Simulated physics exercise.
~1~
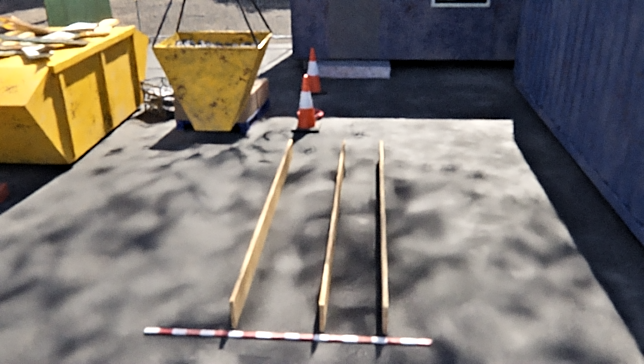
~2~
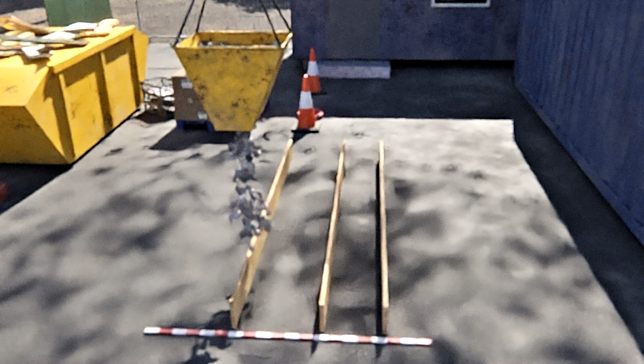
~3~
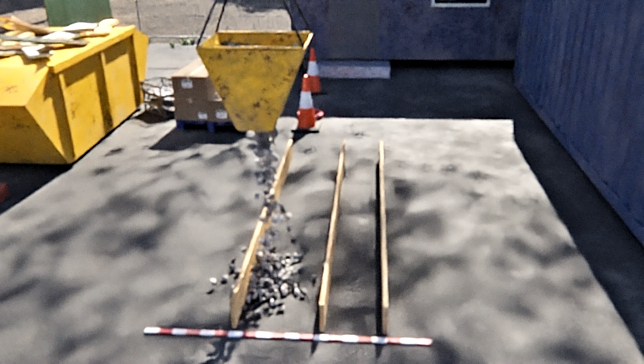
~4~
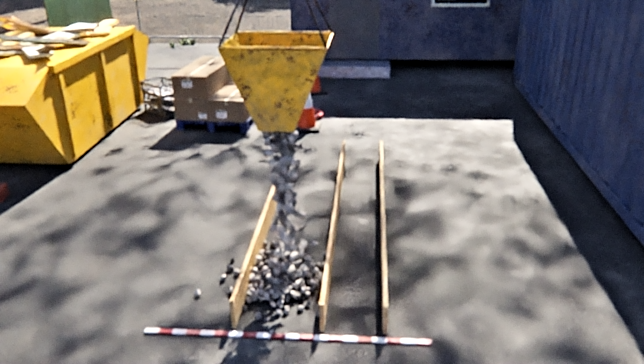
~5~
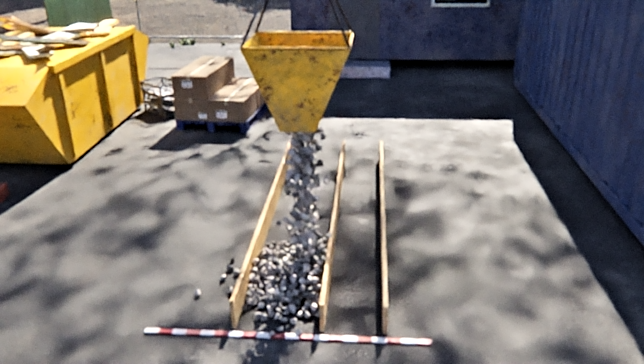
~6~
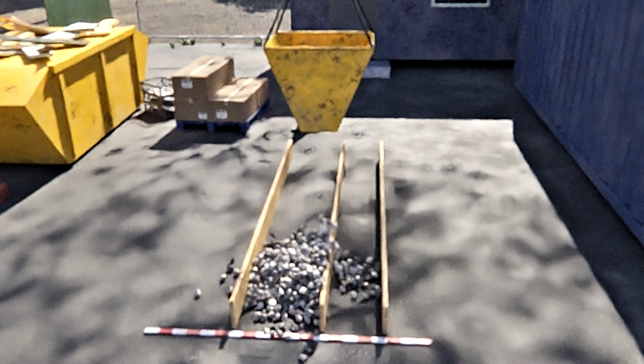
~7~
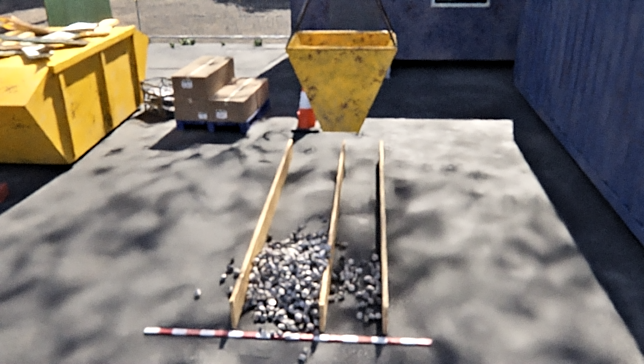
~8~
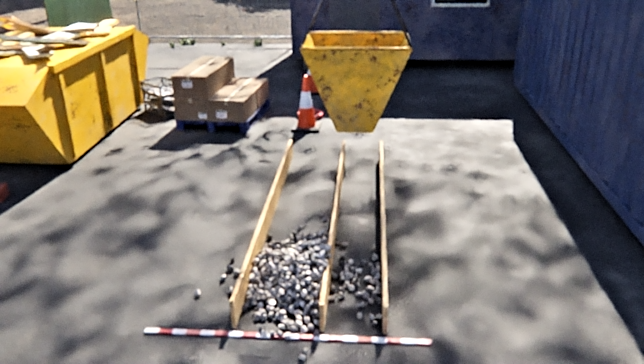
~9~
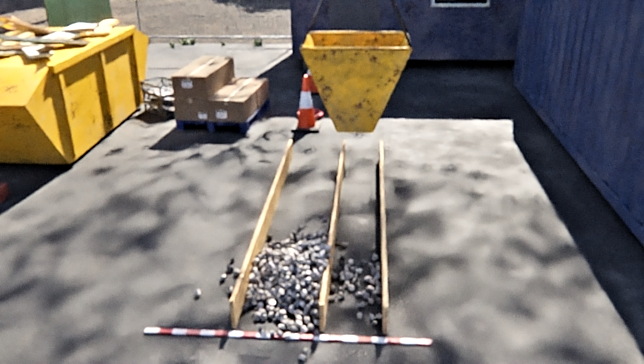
On a sunlit paved yard seen from above, a yellow skip hangs from a crane near a larger yellow container of timber, with orange-and-white cones and dark blue walls behind. Three wooden boards stand on the ground, forming two bays beyond a red-and-white striped staff. The skip moves right and grey stones pour from its bottom, the first landing around the left board. They pile up in the left bay as the skip empties, and some land in the right bay. The empty skip drifts further right and stops, leaving most stones in the left bay, a smaller patch in the right and a few stray ones outside.
